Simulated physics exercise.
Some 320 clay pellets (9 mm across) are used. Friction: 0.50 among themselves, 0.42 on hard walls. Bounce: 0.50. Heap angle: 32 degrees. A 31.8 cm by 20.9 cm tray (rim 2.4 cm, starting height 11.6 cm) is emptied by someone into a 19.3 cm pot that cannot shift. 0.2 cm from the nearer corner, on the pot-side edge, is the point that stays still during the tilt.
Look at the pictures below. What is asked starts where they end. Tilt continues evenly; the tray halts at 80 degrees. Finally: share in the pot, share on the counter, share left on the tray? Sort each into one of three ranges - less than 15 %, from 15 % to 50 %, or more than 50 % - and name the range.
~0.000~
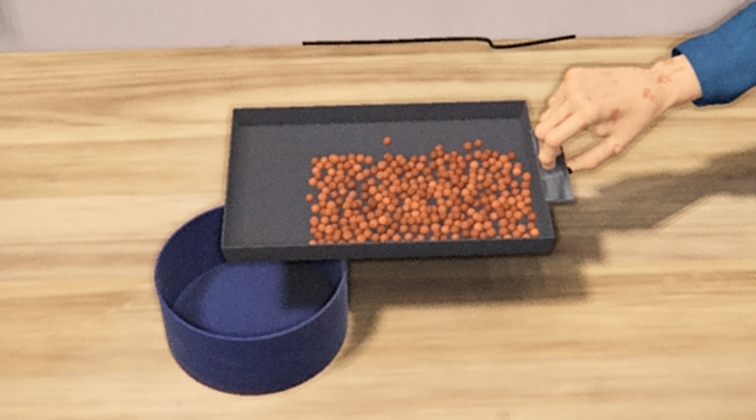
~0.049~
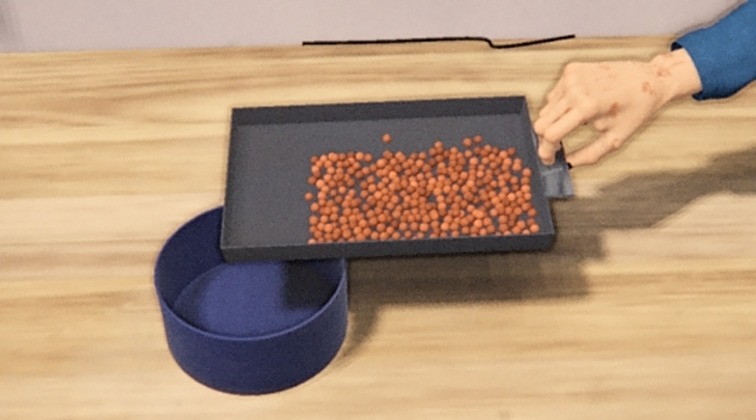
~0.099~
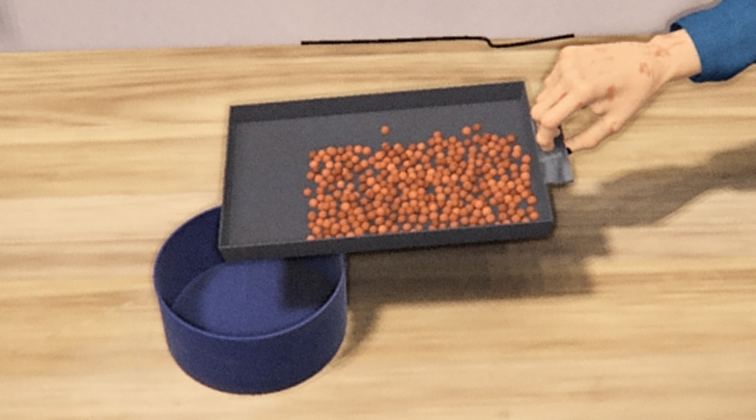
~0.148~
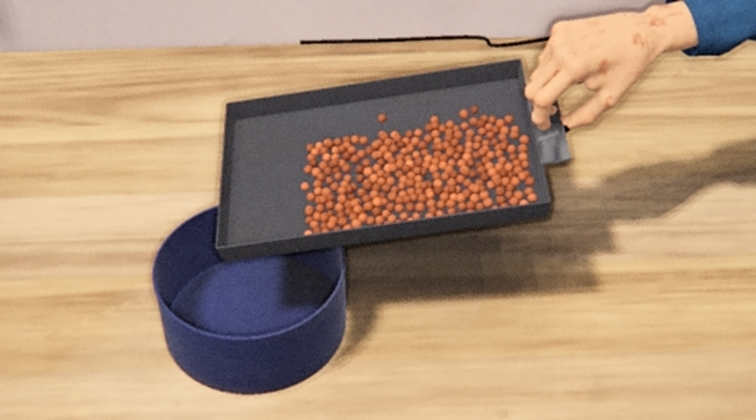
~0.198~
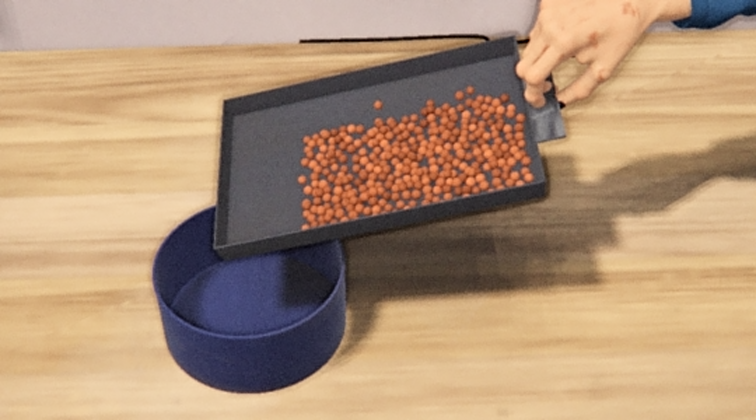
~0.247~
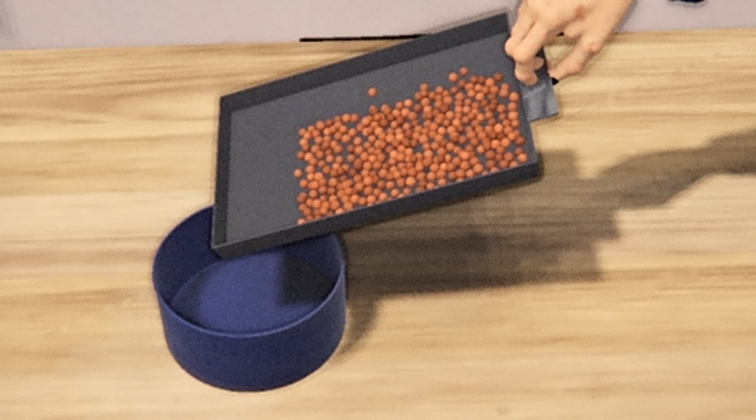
Ranges: Pot: From 15 % to 50 %; counter: From 15 % to 50 %; tray: From 15 % to 50 %.
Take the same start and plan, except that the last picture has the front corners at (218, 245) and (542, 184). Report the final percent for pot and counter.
The pot gets 60 and the counter 10.
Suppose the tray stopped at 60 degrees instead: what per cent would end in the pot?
Around 20 %, I reckon.
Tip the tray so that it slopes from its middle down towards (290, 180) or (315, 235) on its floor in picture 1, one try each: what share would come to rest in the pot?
Roughly 15 per cent on the first try and 65 per cent on the second.
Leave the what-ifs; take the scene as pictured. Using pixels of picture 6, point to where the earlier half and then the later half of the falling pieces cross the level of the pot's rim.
First half close to (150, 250), second half close to (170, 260).
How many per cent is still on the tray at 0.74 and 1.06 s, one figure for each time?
First 90, then 35.
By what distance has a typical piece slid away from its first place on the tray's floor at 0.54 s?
7 cm.
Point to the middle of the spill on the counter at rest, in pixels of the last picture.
About (81, 286).
Then, at 0.54 s, tilt 49 degrees; the tray holds 100 %, the pot 0 %.
After 0.74 s, tilt 69 degrees; the tray holds 90 %, the pot 0 %.
After 1.06 s, tilt 80 degrees; the tray holds 35 %, the pot 30 %.
In the end, at 1.8 s, pot 35 %, counter 30 %, tray 35 %.
